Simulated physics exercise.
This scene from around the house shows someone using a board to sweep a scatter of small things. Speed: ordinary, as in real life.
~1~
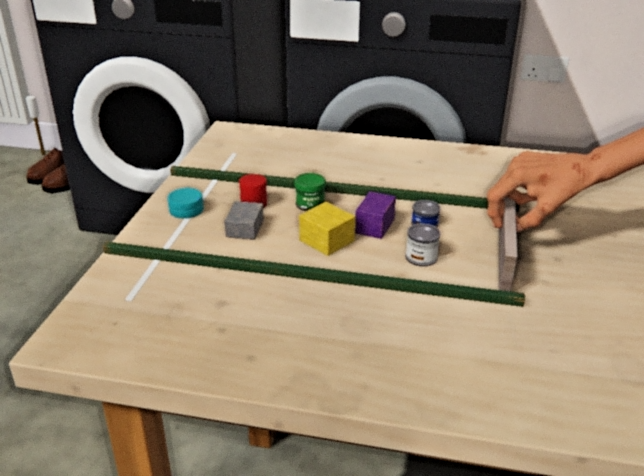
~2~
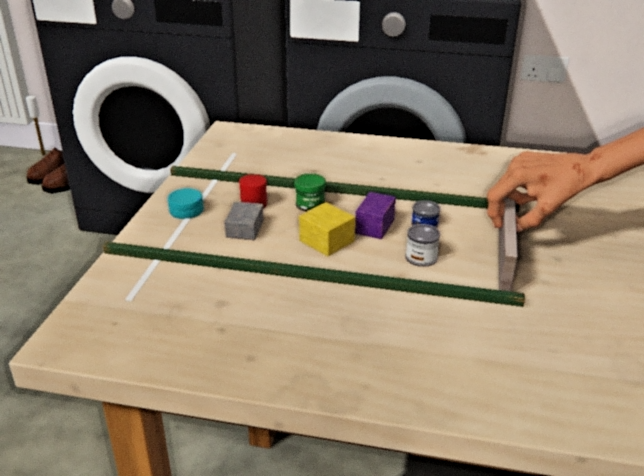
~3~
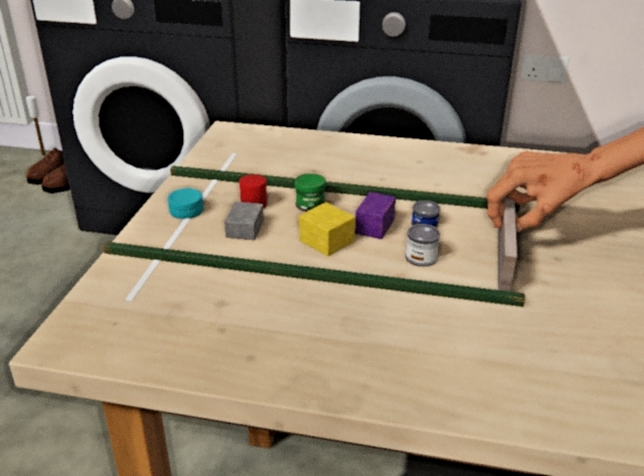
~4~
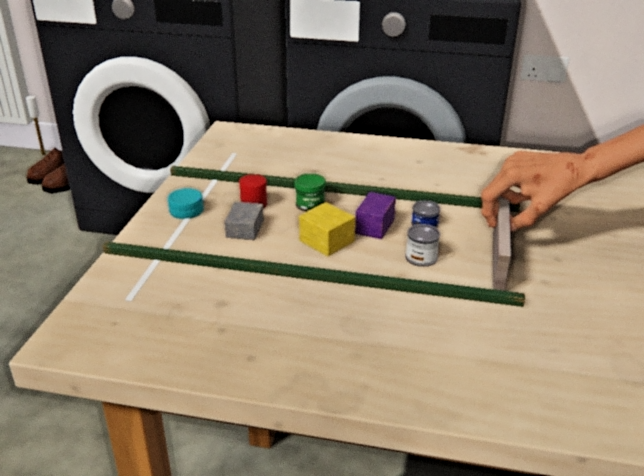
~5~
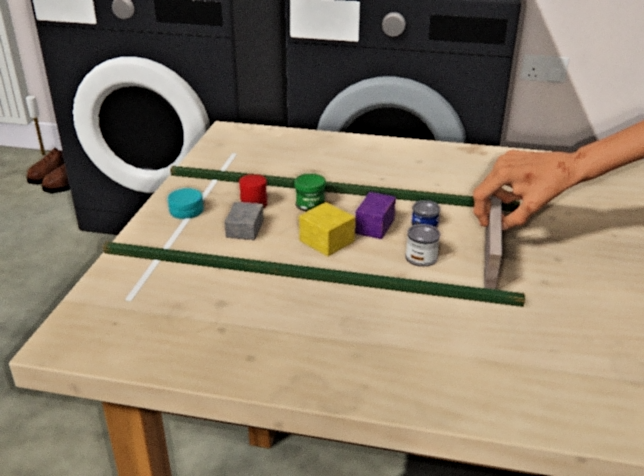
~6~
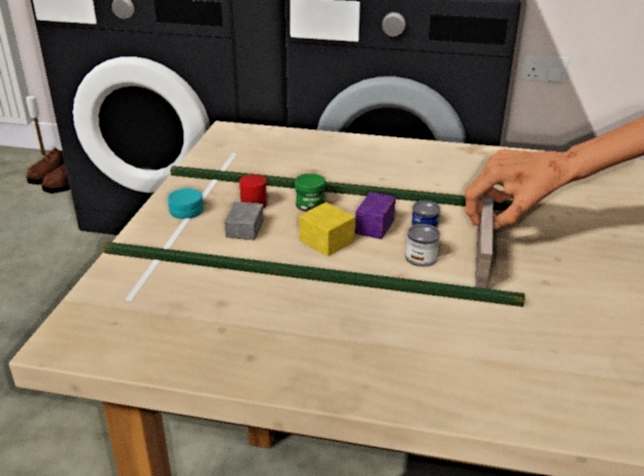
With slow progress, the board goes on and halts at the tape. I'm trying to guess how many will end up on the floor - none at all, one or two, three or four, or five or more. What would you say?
I'd say one or two.
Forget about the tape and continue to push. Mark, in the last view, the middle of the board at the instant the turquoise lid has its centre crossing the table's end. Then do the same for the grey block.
(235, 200) and then (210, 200), give or take.
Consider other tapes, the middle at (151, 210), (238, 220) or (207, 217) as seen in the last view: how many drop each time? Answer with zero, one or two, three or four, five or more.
Going through the tapes in order, the count is five or more, then not one, then one or two.
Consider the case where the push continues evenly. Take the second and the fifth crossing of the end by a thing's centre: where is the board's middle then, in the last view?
I'd put the first at about (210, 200) and the next at about (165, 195).
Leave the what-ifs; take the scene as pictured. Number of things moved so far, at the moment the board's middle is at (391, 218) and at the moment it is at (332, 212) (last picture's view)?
At first I count 3, and then 6.
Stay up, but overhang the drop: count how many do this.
That adds up to 2.
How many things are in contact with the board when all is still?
3 touch it.
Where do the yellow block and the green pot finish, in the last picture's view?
The yellow block at (139, 206), the green pot at (186, 173).
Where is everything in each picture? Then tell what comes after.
In the first frame, turquoise lid (186, 203); red lid (253, 193); grey block (244, 221); board (507, 231); tape (191, 215).
In the second frame, red lid (253, 193); white tin (423, 245).
In the third frame, grey block (244, 221); green pot (310, 192).
In the fourth frame, turquoise lid (186, 203); blue tin (426, 216).
In the fifth frame, red lid (253, 193); board (493, 229).
In the sixth frame, turquoise lid (186, 203); red lid (253, 193); grey block (244, 221); board (485, 229); tape (191, 215).
Soon after, none off yet; turquoise lid at rest near (186, 203); red lid at rest near (253, 193); grey block at rest near (244, 221).
In the end, the number that fall off is one or two; gone, grey block and turquoise lid.
